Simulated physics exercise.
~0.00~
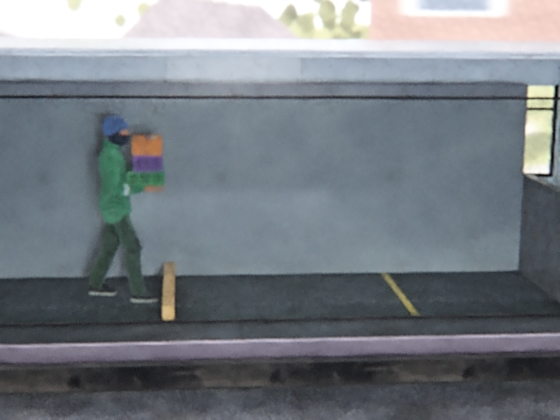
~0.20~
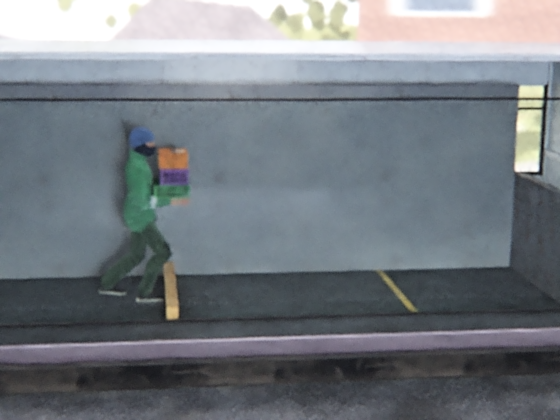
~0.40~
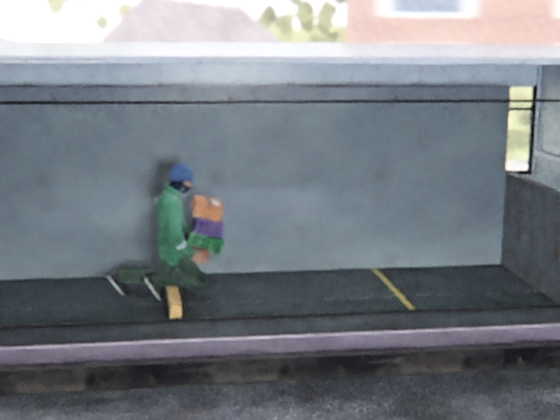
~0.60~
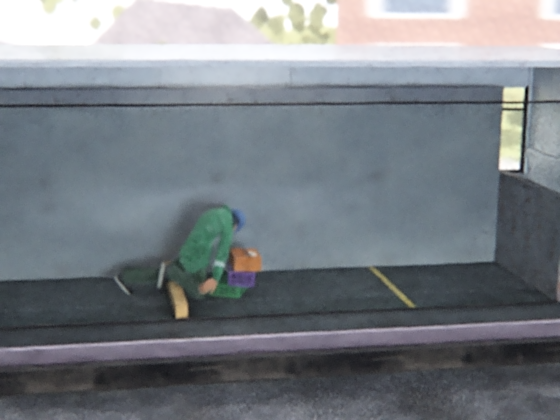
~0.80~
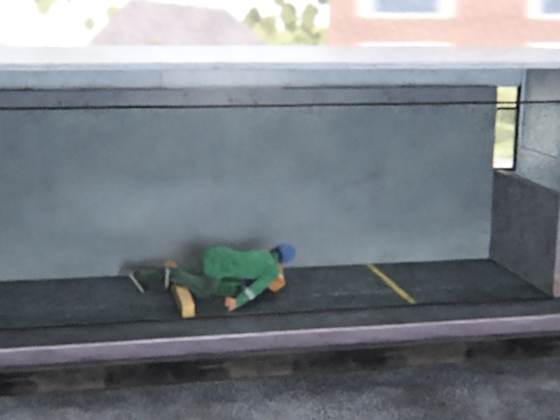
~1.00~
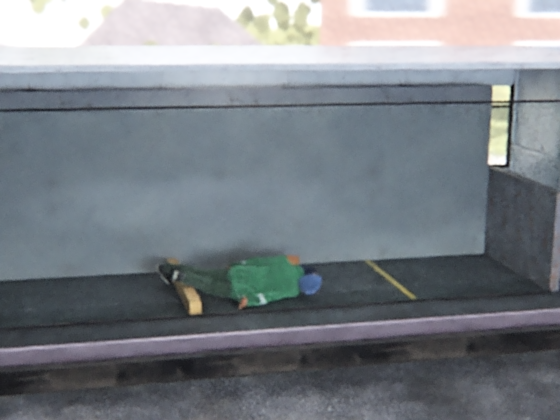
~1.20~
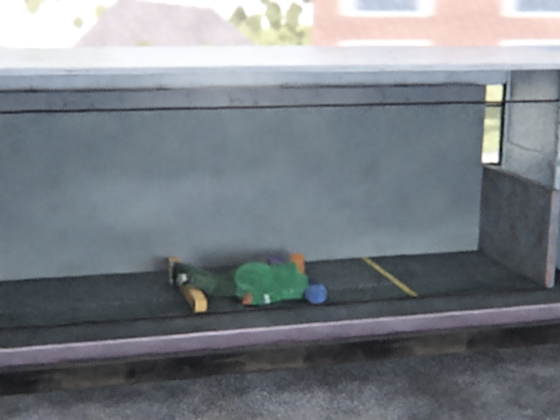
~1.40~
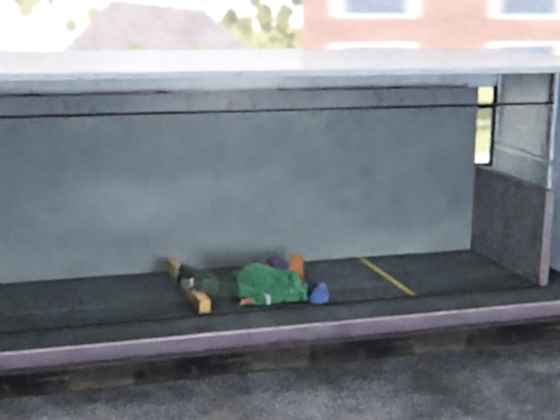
A porter carrying stacked boxes pitches forward over a rail and lies sprawled short of the yellow line.
